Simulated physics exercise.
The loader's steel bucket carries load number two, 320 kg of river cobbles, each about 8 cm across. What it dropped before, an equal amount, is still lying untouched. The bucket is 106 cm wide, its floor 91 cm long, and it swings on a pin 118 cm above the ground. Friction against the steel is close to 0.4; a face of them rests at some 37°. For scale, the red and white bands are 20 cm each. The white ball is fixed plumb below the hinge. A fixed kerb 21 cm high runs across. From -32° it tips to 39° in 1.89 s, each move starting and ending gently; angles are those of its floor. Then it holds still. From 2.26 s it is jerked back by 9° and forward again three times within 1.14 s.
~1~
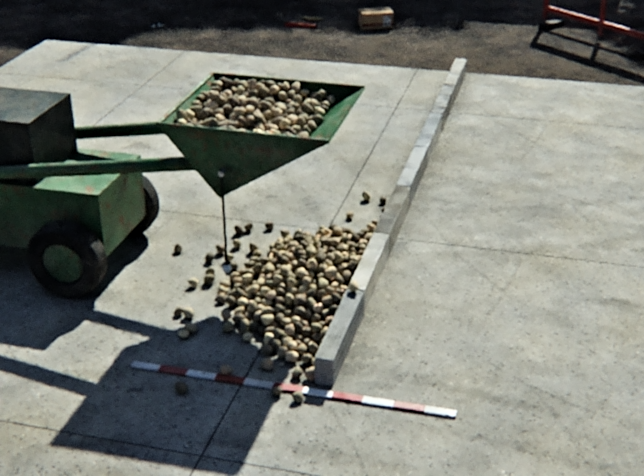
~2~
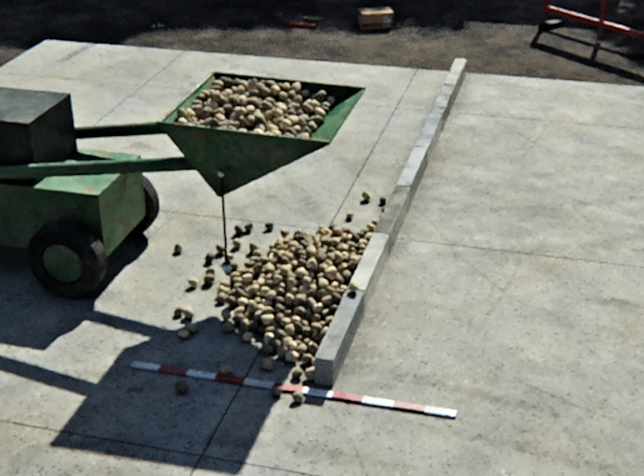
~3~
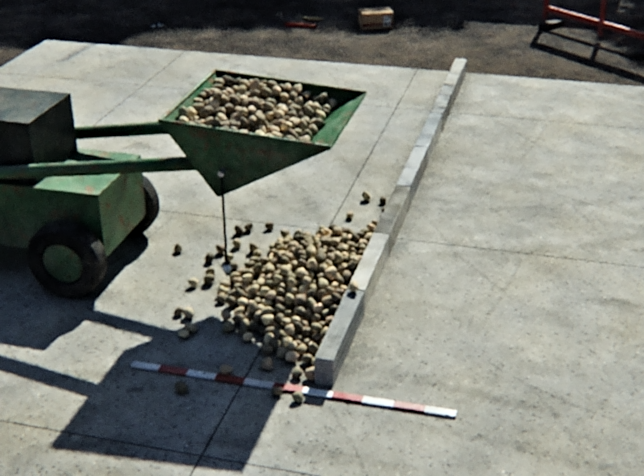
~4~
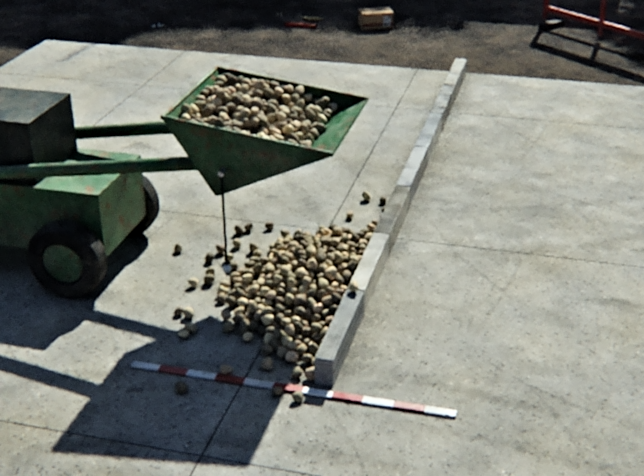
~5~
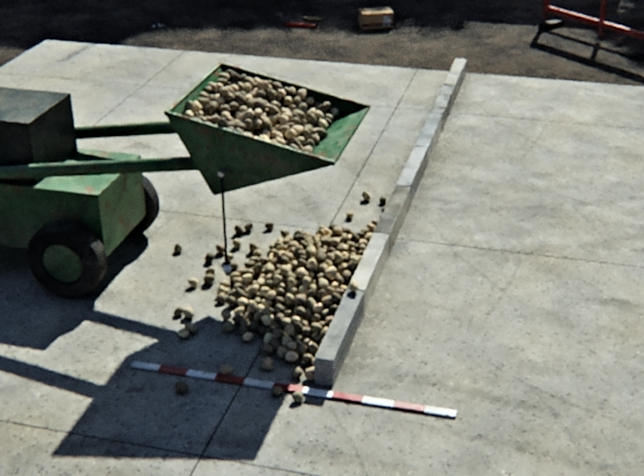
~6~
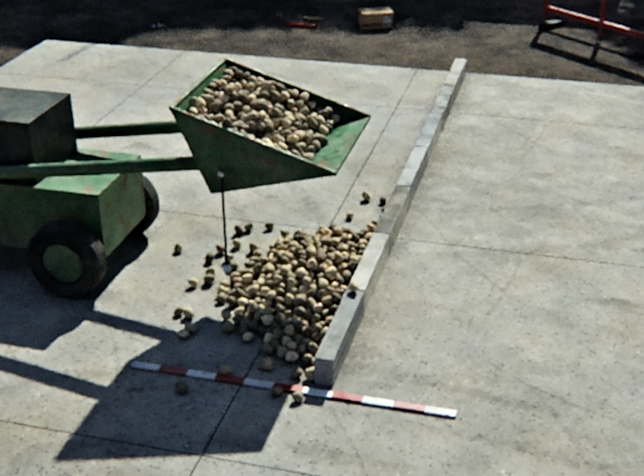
A green wheeled loader stands at the left on a sunlit concrete yard, seen from above at an angle. Its green bucket holds a heap of pale brown stones, while more lie against a low grey kerb behind a red and white striped pole. The bucket slowly tilts, its right lip dipping slightly and its rear edge rising, as the view and stones on the ground stay still.
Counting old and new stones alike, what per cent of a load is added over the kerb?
Close to 59 parts in a hundred.
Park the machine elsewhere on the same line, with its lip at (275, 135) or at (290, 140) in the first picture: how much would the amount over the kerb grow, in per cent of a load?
About 5 and 15 per cent.
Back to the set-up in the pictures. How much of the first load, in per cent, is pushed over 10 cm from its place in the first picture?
Roughly 0 per cent of them.
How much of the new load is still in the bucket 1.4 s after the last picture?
It holds some 25 per cent.
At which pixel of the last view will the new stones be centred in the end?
Their middle is at about (391, 289).
Then, 0.8 s after the last picture the floor is at 28°; in per cent of one load, 98 in the bucket, 102 on this side of the kerb; the foremost stones are at (342, 299).
Then, 1.4 s after the last picture the floor is at 39°; in per cent of one load, 25 in the bucket, 151 on this side of the kerb, 24 over the kerb; the foremost stones are at (446, 295).
Then, 3.2 s after the last picture the floor is at 39°; in per cent of one load, 0 in the bucket, 141 on this side of the kerb, 59 over the kerb; the foremost stones are at (554, 322).
Then, 5.7 s after the last picture the floor is at 39°; in per cent of one load, 0 in the bucket, 141 on this side of the kerb, 59 over the kerb; the foremost stones are at (554, 322). Net gain over the kerb, 59.
